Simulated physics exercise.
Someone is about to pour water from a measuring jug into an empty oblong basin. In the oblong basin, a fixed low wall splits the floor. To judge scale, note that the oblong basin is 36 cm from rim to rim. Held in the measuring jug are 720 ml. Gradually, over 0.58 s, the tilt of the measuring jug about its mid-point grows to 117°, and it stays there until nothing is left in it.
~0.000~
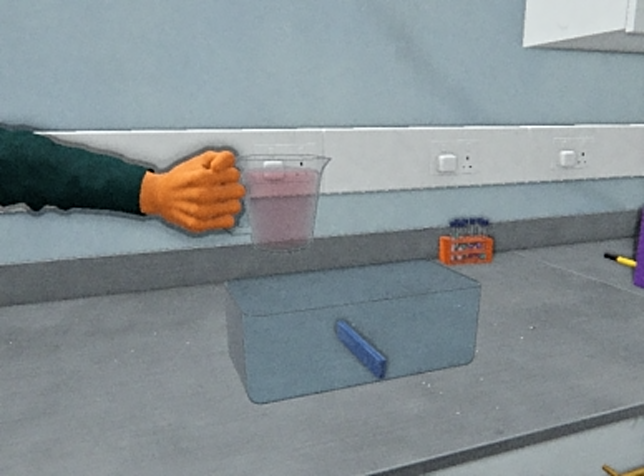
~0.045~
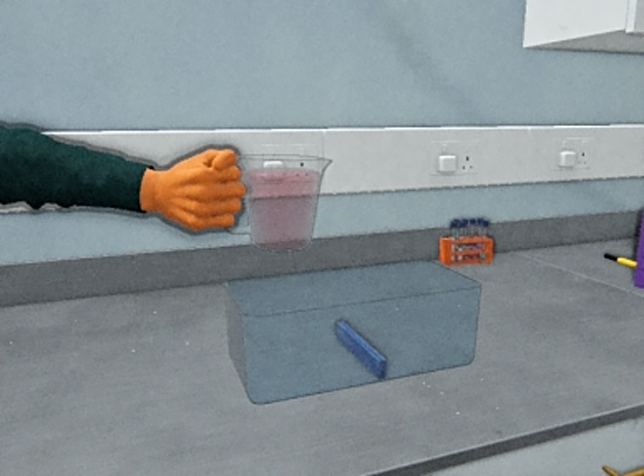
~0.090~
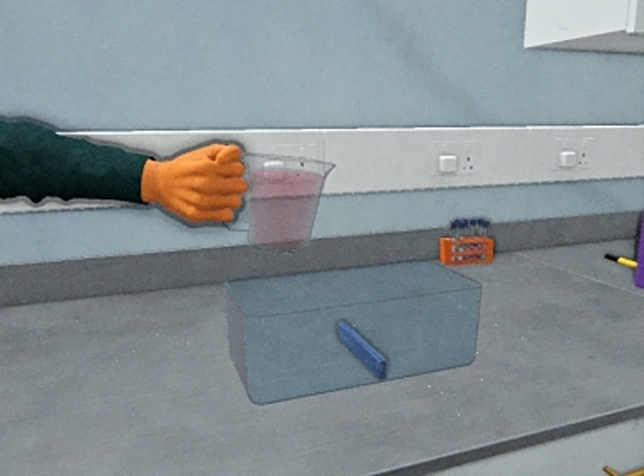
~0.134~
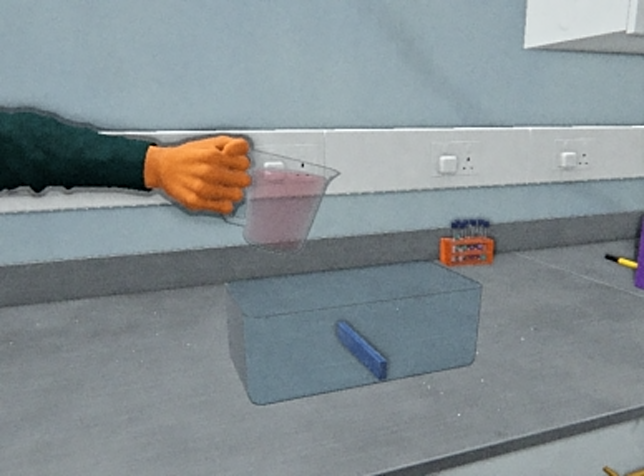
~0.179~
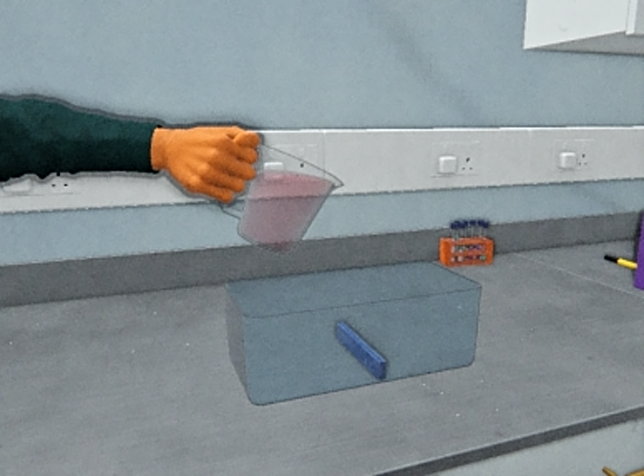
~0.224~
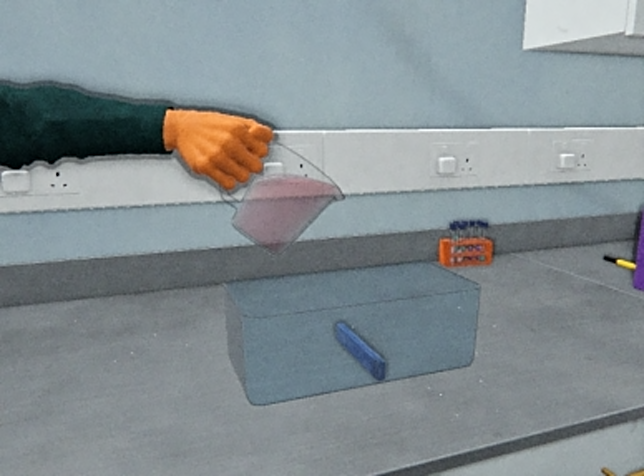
At the start, an orange-gloved hand holds a clear jug of pinkish liquid upright above a see-through oblong basin on a grey worktop. The hand then tilts the jug to the right, slightly at first and then more steeply, while the liquid shifts toward its right side.
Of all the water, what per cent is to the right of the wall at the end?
I would say 46 percent.
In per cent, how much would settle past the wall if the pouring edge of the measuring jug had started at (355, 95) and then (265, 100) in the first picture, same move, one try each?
The first try gives around 75 percent, the second around 20 percent.
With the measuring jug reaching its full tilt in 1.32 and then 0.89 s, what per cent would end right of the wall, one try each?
Around 65 per cent first, around 60 per cent next.
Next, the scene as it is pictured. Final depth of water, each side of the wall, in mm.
Some 12 mm on the left and some 14 mm on the right.
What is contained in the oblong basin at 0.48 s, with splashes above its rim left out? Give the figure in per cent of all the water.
Roughly 38 per cent.
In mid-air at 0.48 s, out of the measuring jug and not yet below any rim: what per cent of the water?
I'd put it at about 24 percent.
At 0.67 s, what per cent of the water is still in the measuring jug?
Roughly 3 percent remains.
After 0.48 s the tilt is 109° and 38 per cent is still to pour, 8 is left of the wall and 30 right of it.
After 0.67 s the tilt is 117° and 3 per cent is still to pour, 47 is left of the wall and 43 right of it.
After 0.87 s the tilt is 117° and 0 per cent is still to pour, 52 is left of the wall and 44 right of it.
After 1.08 s the tilt is 117° and 0 per cent is still to pour, 52 is left of the wall and 44 right of it.
In the end 51 per cent lies left of the wall, 46 right of it and 3 outside.
